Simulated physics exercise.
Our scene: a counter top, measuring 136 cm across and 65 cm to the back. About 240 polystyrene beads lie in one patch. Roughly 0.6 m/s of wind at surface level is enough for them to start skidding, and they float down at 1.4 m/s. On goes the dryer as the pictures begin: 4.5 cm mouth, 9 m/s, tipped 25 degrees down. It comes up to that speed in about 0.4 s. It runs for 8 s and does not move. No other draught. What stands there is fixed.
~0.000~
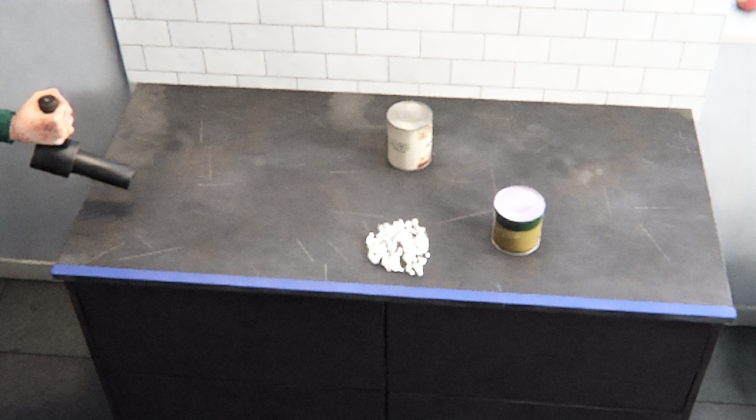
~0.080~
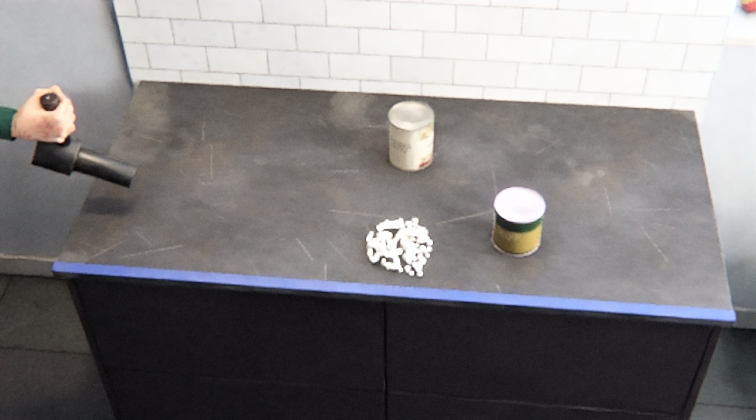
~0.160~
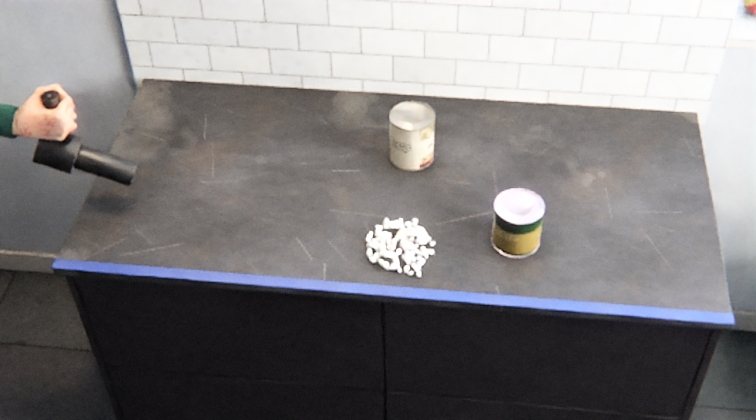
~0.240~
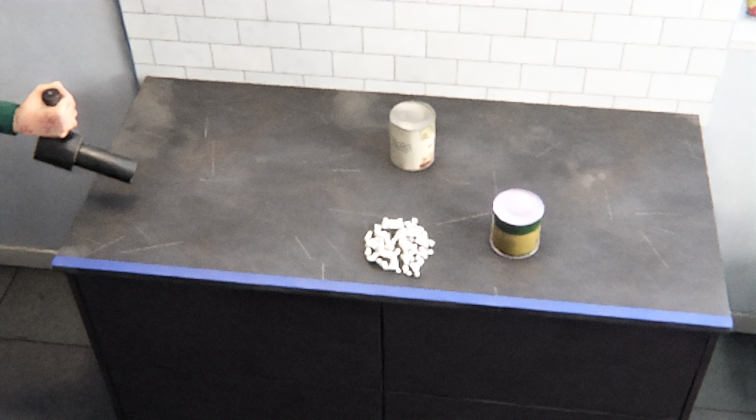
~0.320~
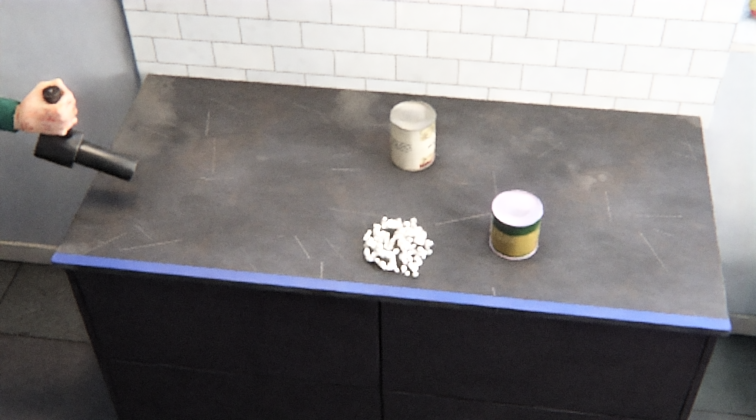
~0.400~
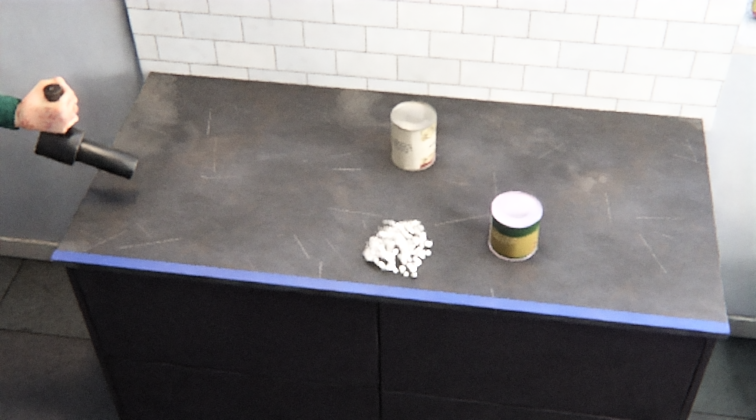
A hand holds a black dryer toward white beads, which barely stir beside two tins.
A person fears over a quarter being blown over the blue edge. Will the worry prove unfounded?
No, it comes true.
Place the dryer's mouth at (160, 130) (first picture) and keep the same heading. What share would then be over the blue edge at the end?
That gives roughly 90 % in the end.
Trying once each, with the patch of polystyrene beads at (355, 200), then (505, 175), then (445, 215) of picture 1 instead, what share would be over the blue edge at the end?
In turn: 5 per cent, 0 per cent, 15 per cent.
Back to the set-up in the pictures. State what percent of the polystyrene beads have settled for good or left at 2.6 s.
The share is roughly 90 %.
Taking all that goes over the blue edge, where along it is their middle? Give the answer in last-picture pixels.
I'd point to somewhere near (564, 316).
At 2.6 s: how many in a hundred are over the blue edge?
Close to 80 %.
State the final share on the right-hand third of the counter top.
Roughly 10 in a hundred.
After 1.6 s the count stands so, 77 % are over the blue edge; the middle of those still in play is near (630, 291).
After 2.6 s the count stands so, 79 % are over the blue edge.
After 4.4 s the count stands so, 79 % are over the blue edge.
After 8.0 s, at the end, 79 % are over the blue edge.
